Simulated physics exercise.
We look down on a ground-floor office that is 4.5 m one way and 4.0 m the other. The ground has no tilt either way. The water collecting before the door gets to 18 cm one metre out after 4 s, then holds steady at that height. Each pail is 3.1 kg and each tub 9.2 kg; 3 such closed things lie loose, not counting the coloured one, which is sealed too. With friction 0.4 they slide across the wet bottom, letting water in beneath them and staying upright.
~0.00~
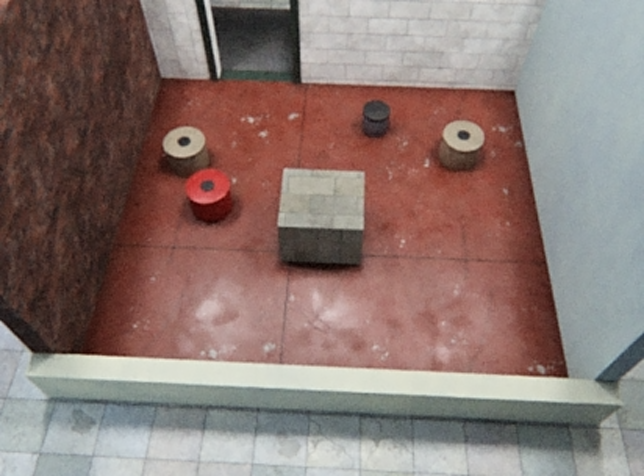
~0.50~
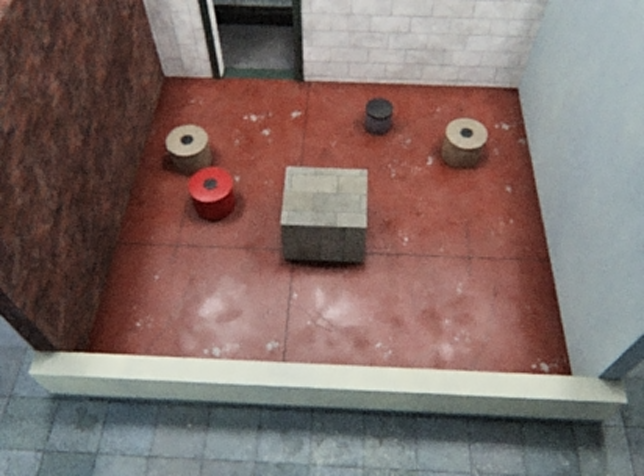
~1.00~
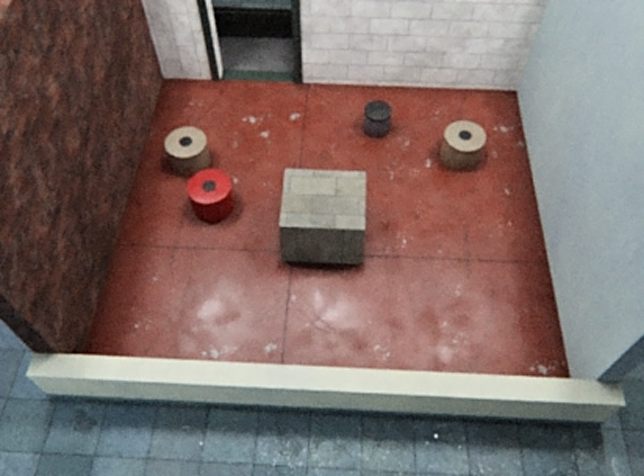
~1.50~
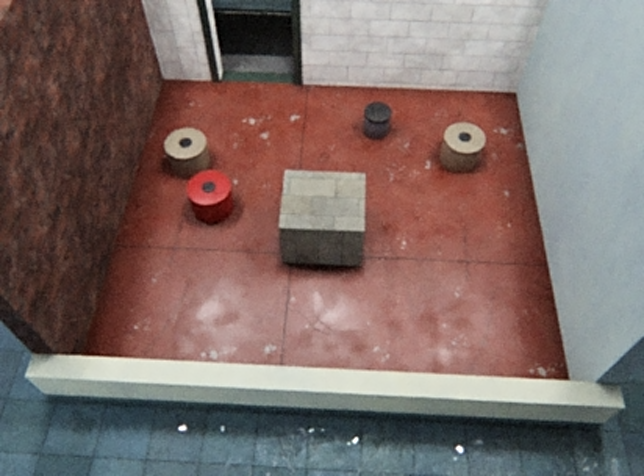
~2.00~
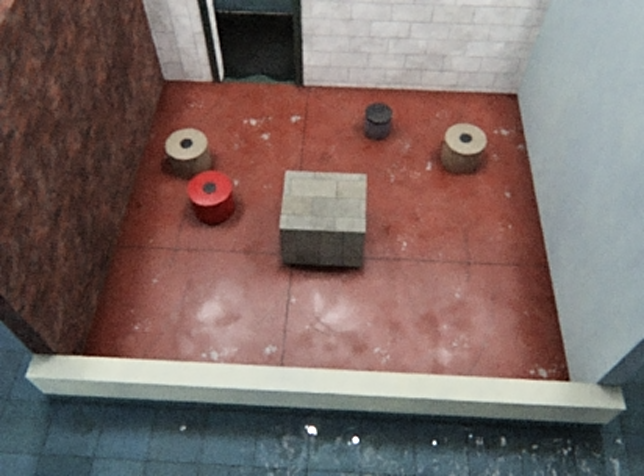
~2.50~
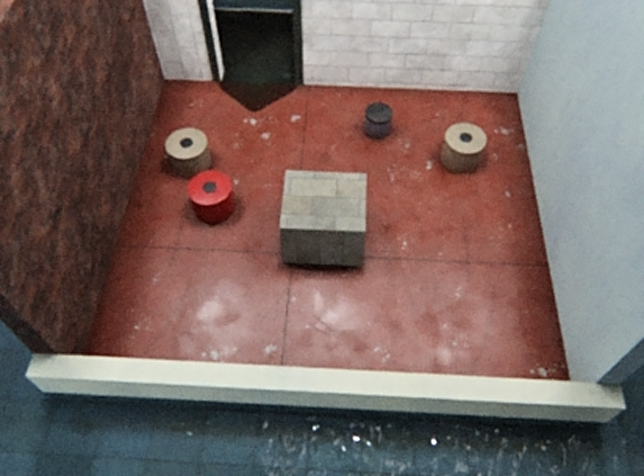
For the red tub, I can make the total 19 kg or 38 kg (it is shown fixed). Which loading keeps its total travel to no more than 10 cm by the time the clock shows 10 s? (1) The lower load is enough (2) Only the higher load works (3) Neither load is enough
1.
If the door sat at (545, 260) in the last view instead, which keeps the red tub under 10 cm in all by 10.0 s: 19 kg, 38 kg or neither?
In that case the lower weight is enough.
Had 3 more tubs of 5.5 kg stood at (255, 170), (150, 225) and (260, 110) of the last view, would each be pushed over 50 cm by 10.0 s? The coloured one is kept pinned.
Spot one crosses the limit, spot two crosses the limit, spot three crosses the limit.
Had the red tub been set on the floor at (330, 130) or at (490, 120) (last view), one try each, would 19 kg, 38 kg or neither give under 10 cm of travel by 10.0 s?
The small mass already works; the small mass already works.
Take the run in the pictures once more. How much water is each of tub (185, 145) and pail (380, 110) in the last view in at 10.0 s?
Around 8 cm and 2 cm.
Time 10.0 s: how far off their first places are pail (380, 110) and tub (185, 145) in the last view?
They've ended up 0 cm and 250 cm away, in that order.
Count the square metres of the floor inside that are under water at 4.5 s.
Near 4.5 m2 in all.
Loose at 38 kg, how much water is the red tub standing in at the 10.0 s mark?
About 6 cm.
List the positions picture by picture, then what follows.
The first picture shows the red tub at (207, 186), on the bottom; water covers 0.0 m2; 0 of 4 have shifted.
The second picture shows the red tub at (210, 184) rests on the ground; 0.0 m2 under water; 0 of 4 have shifted.
The third picture shows the red tub at (209, 186) rests on the ground; 0.0 m2 under water; 0 of 4 have shifted.
The fourth picture shows the red tub at (209, 187), on the bottom; water covers 0.0 m2; 0 of 4 have shifted.
The fifth picture shows the red tub at (209, 188) rests on the ground; 0.0 m2 under water; 0 of 4 have shifted.
The sixth picture shows the red tub at (210, 187), on the bottom; water covers 0.3 m2; 0 of 4 have shifted.
After 3.5 s the red tub would be 0 cm from its start with 19 kg and 0 cm from its start with 38 kg; 0 cm of water round it then.
After 4.5 s the red tub would be 0 cm from its start with 19 kg and 0 cm from its start with 38 kg; 3 cm of water round it then.
After 7.0 s the red tub would be 0 cm from its start with 19 kg and 0 cm from its start with 38 kg; 4 cm of water round it then.
After 10.0 s the red tub would be 0 cm from its start with 19 kg and 0 cm from its start with 38 kg; 6 cm of water round it then.
